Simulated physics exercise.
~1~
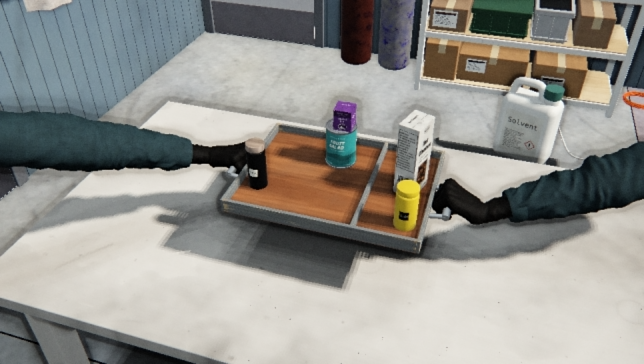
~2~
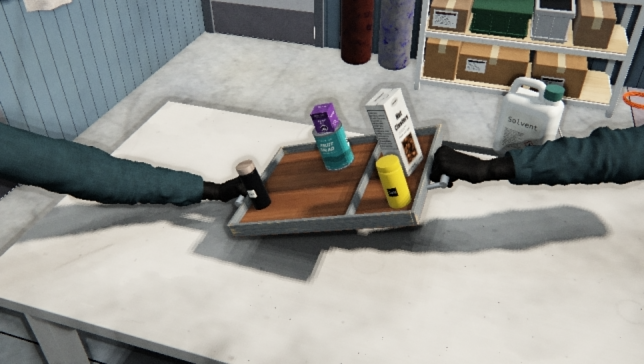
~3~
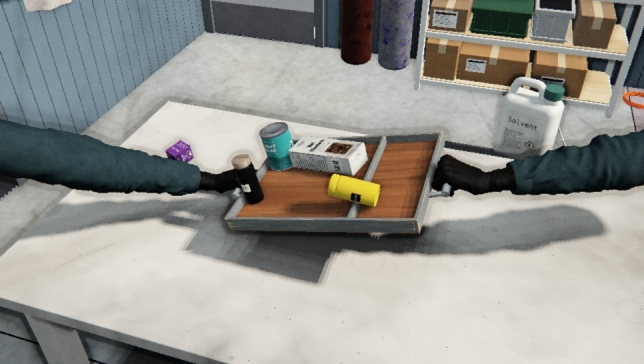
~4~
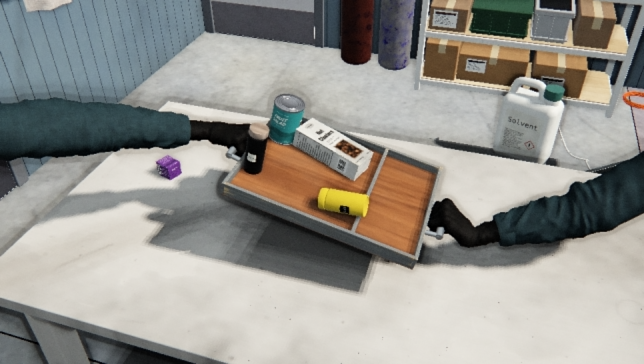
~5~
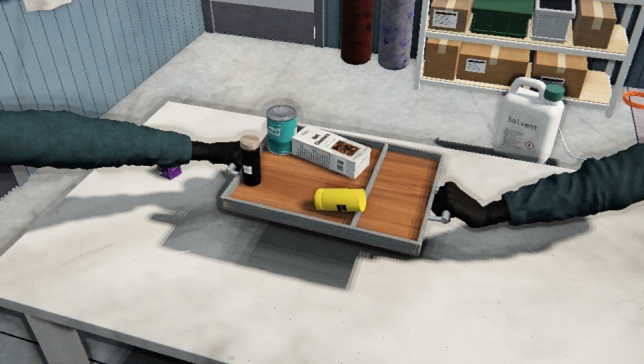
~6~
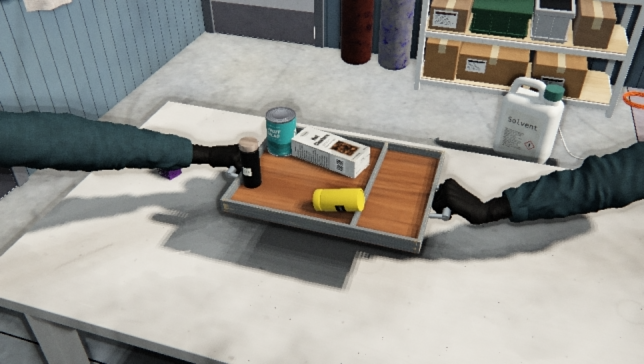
A tray held by two gloved hands tips left, then right, and levels; the purple carton falls off onto the table at left, the white carton and yellow shaker topple and stay lying on the tray, and the turquoise tin shifts left but ends upright, like the black shaker.
